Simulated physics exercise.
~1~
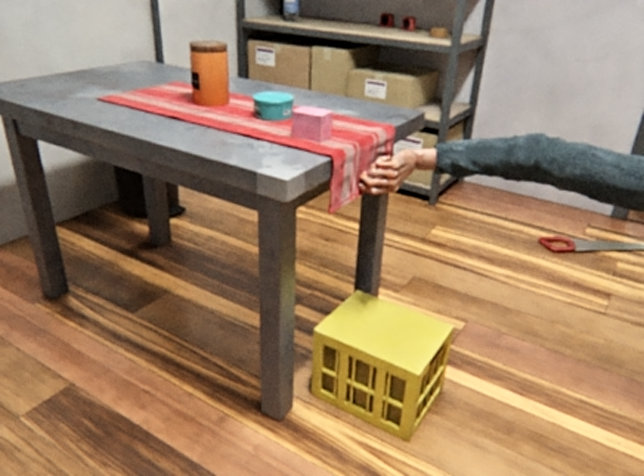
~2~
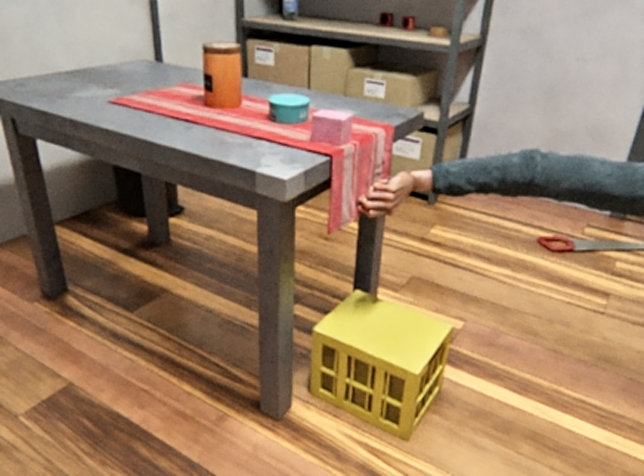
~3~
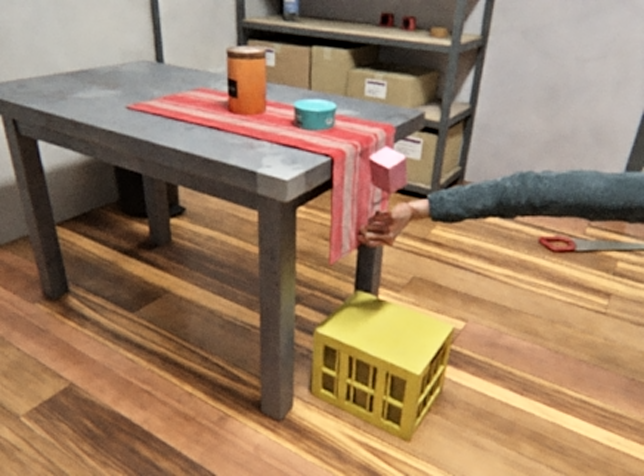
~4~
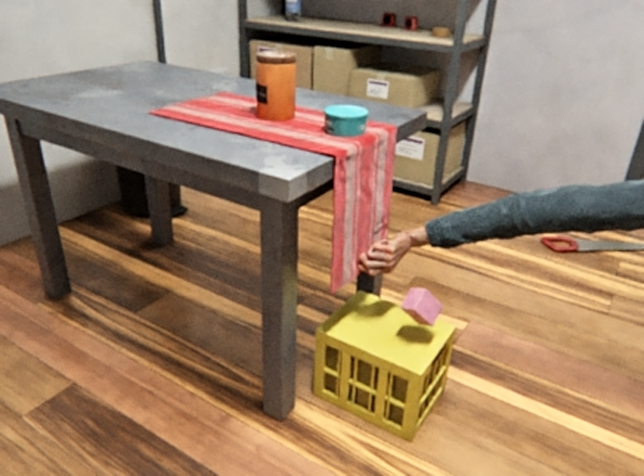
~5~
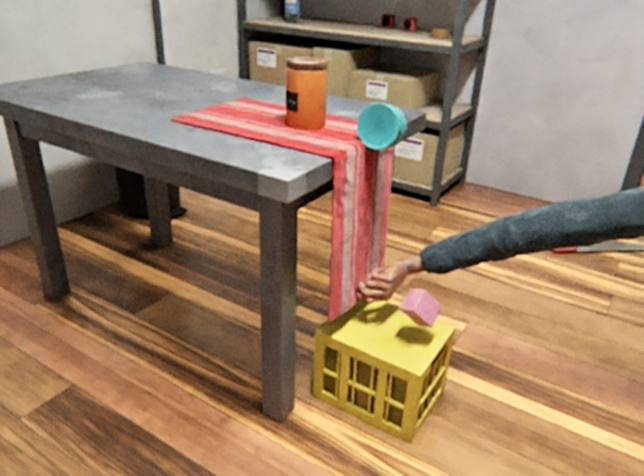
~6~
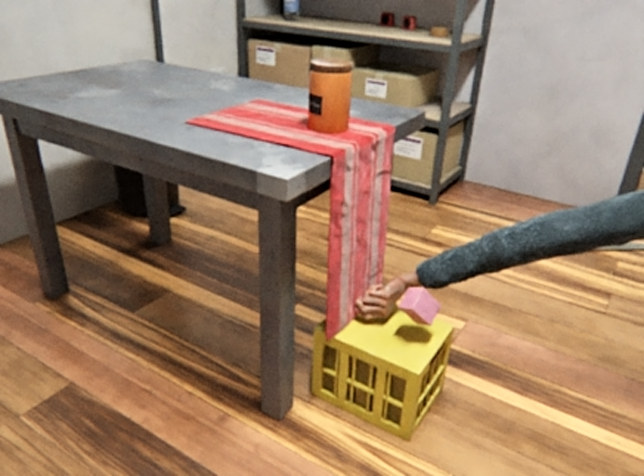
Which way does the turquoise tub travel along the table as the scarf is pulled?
The turquoise tub moves to the right, carried along with the scarf toward the end of the table.
